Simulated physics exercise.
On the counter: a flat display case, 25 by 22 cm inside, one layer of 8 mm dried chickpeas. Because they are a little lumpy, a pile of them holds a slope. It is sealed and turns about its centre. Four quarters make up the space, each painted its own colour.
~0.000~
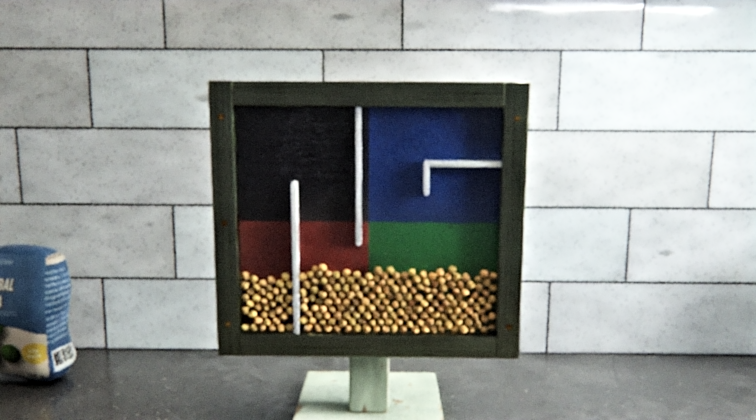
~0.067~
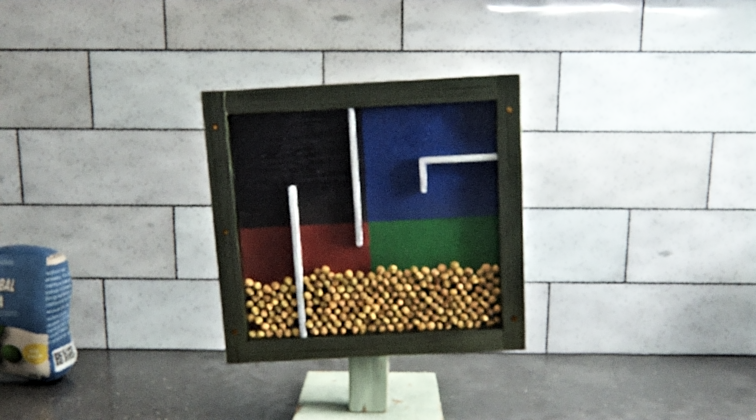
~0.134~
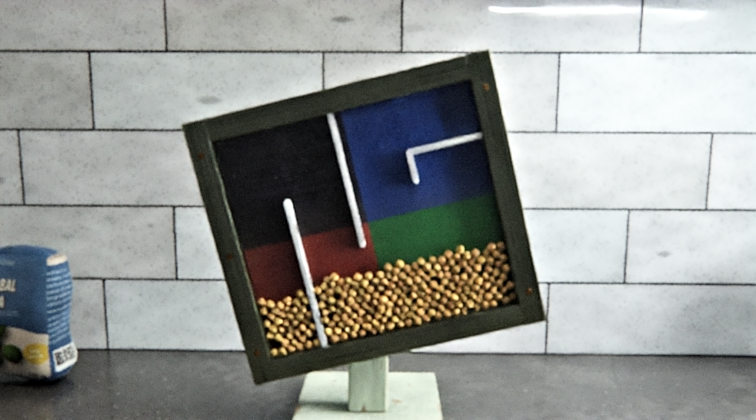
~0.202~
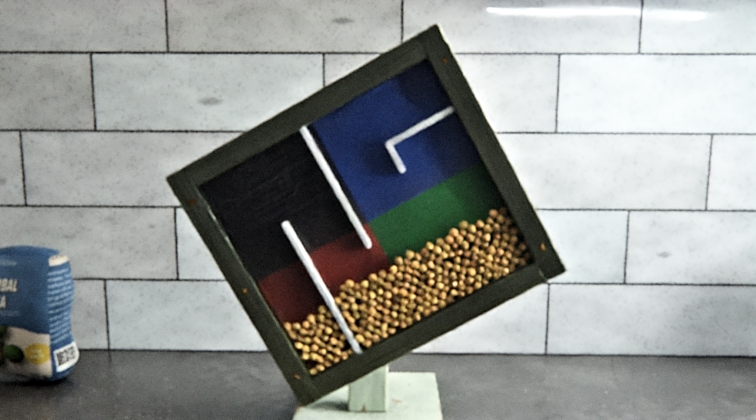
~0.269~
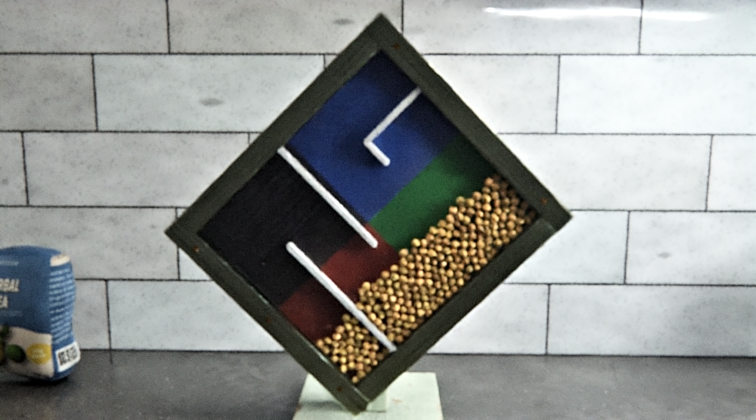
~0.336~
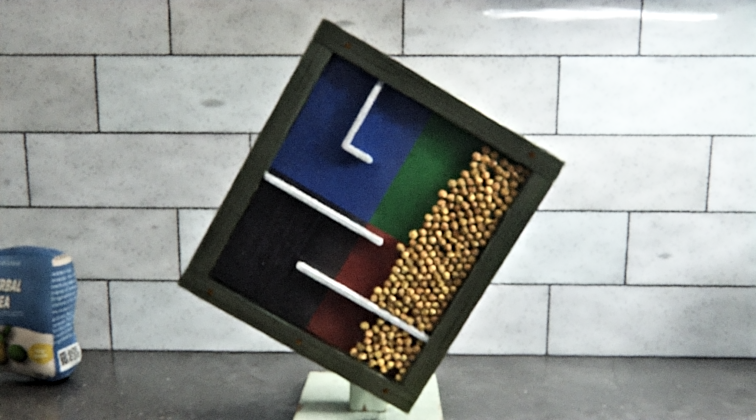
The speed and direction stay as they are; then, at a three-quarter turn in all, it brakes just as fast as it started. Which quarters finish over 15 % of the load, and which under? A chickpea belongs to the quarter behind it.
The red is below, the green below, the black above and the blue above 15 %.
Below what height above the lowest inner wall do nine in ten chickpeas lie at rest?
Roughly 21 centimetres.
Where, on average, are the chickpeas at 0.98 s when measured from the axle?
It sits about 5 cm right and about 5 cm below the axle.
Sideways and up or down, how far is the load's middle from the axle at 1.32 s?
About 7 cm right and 1 cm above.
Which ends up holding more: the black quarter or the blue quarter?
The black quarter.
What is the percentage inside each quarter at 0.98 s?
Red quarter: 0; green quarter: 0; black quarter: 65; blue quarter: 30.
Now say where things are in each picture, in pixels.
In the first frame, level, about 230 chickpeas; chickpeas centred (373, 302); top one (323, 268); red (304, 278), green (433, 279), black (302, 164), blue (436, 164).
In the second frame, turned 3° anticlockwise; chickpeas centred (377, 301); top one (454, 265).
In the third frame, turned 14° anticlockwise; chickpeas centred (391, 299); top one (501, 247).
In the fourth frame, turned 29° anticlockwise; chickpeas centred (410, 290); top one (503, 211).
In the fifth frame, turned 45° anticlockwise; chickpeas centred (426, 277); top one (497, 178).
In the sixth frame, turned 60° anticlockwise; chickpeas centred (437, 263); top one (486, 150); red (385, 305), green (450, 196), black (287, 249), blue (351, 138); walls (263, 174) to (380, 242), (383, 79) to (370, 160) (hooked), (429, 340) to (300, 266).
After 0.98 s, it has turned 208°, the chickpeas' middle is 5 cm right of and 5 cm below the axle; by quarter, black 65 %, blue 30 %.
After 1.32 s, it has turned 270°, the chickpeas' middle is 7 cm right of and 1 cm above the axle; by quarter, red 5 %, black 65 %, blue 35 %.
All still by 2.2 s, red 5 %, green 5 %, black 60 %, blue 35 %.
